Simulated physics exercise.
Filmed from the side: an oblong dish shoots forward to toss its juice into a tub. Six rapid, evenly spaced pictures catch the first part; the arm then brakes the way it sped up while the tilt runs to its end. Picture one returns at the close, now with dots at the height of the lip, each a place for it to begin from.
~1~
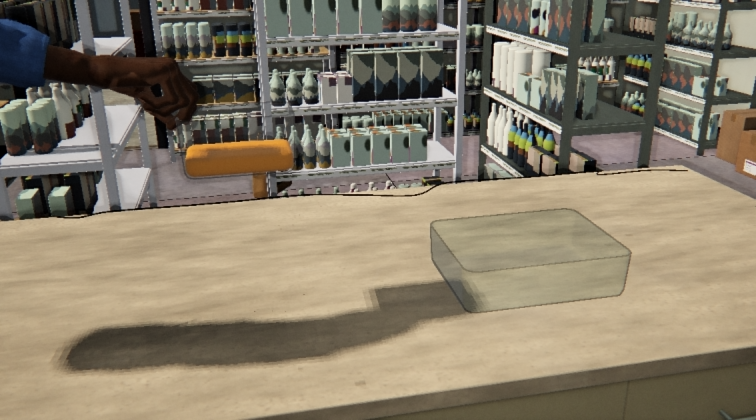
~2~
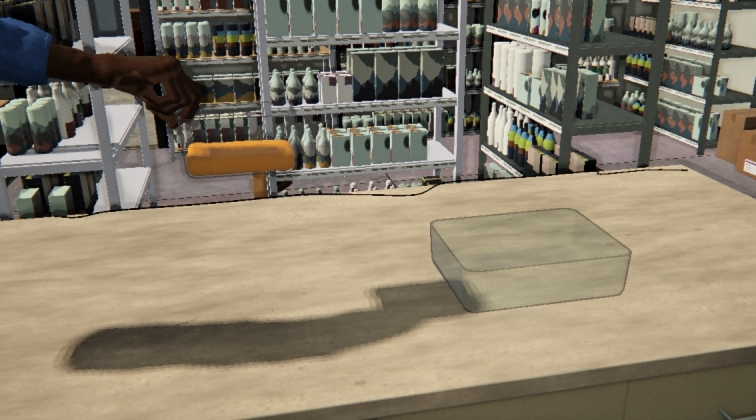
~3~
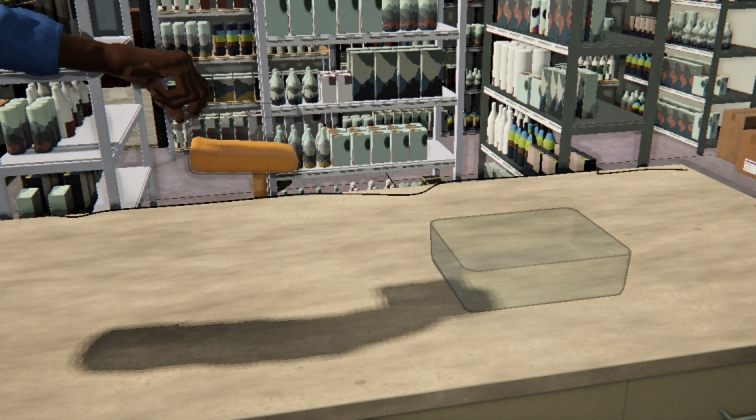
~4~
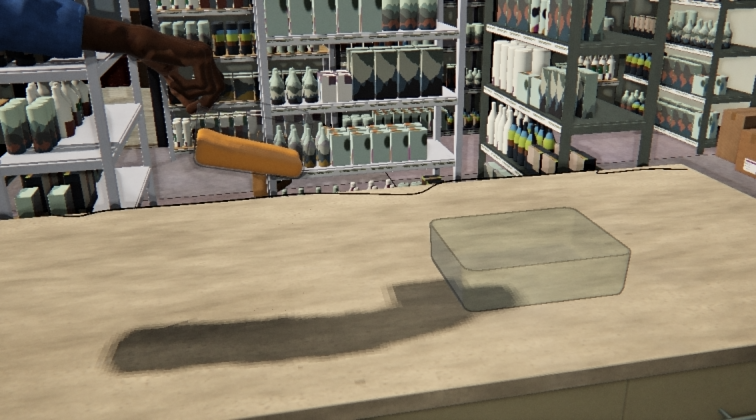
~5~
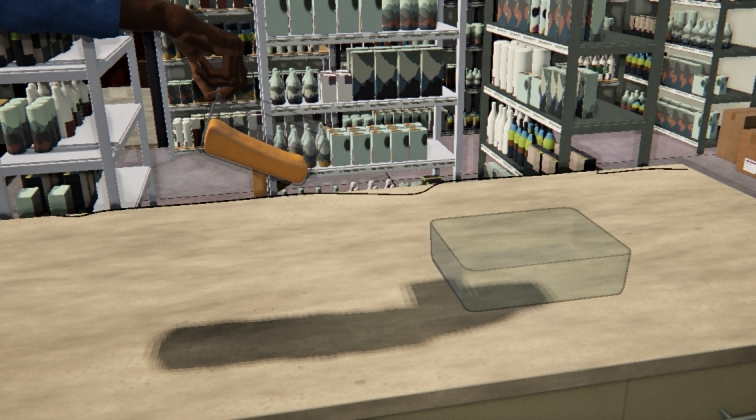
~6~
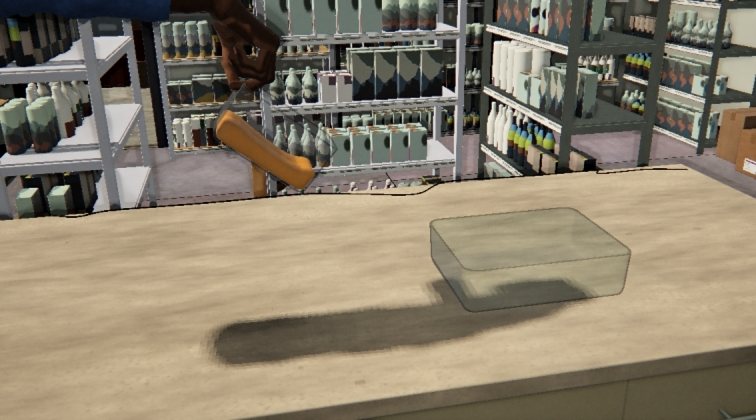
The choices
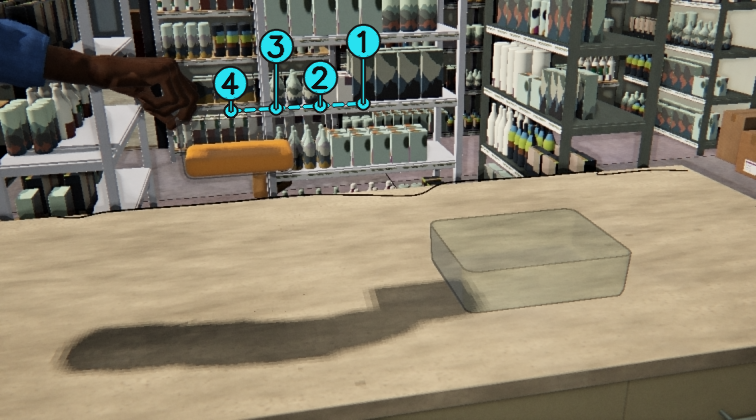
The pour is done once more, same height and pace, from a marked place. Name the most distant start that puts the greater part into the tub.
Go for 2.
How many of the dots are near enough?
Two of them.
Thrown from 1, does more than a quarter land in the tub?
Yes.
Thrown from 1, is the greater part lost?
No, that is safe.
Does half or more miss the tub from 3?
Yes.
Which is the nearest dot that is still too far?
That would be 3.
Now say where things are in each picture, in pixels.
Upright, lip at (290, 107); tub from (462, 312) to (622, 292); nothing has left yet.
Upright, lip at (292, 107); nothing has left yet.
Tipped about 5°, lip at (298, 110); nothing has left yet.
Tipped about 13°, lip at (309, 117); nothing has left yet.
Tipped about 25°, lip at (322, 128); nothing has left yet.
Tipped about 38°, lip at (333, 141); nothing has left yet.
On the marked copy, 1 at (363, 103); 2 at (320, 105); 3 at (276, 108); 4 at (230, 111).
With 1, about 77 % lands in the tub, 4 % falls short and 19 % goes beside or beyond.
With 2, about 62 % lands in the tub, 26 % falls short and 12 % goes beside or beyond.
With 3, about 35 % lands in the tub, 58 % falls short and 7 % goes beside or beyond.
With 4, about 0 % lands in the tub, 95 % falls short and 5 % goes beside or beyond.
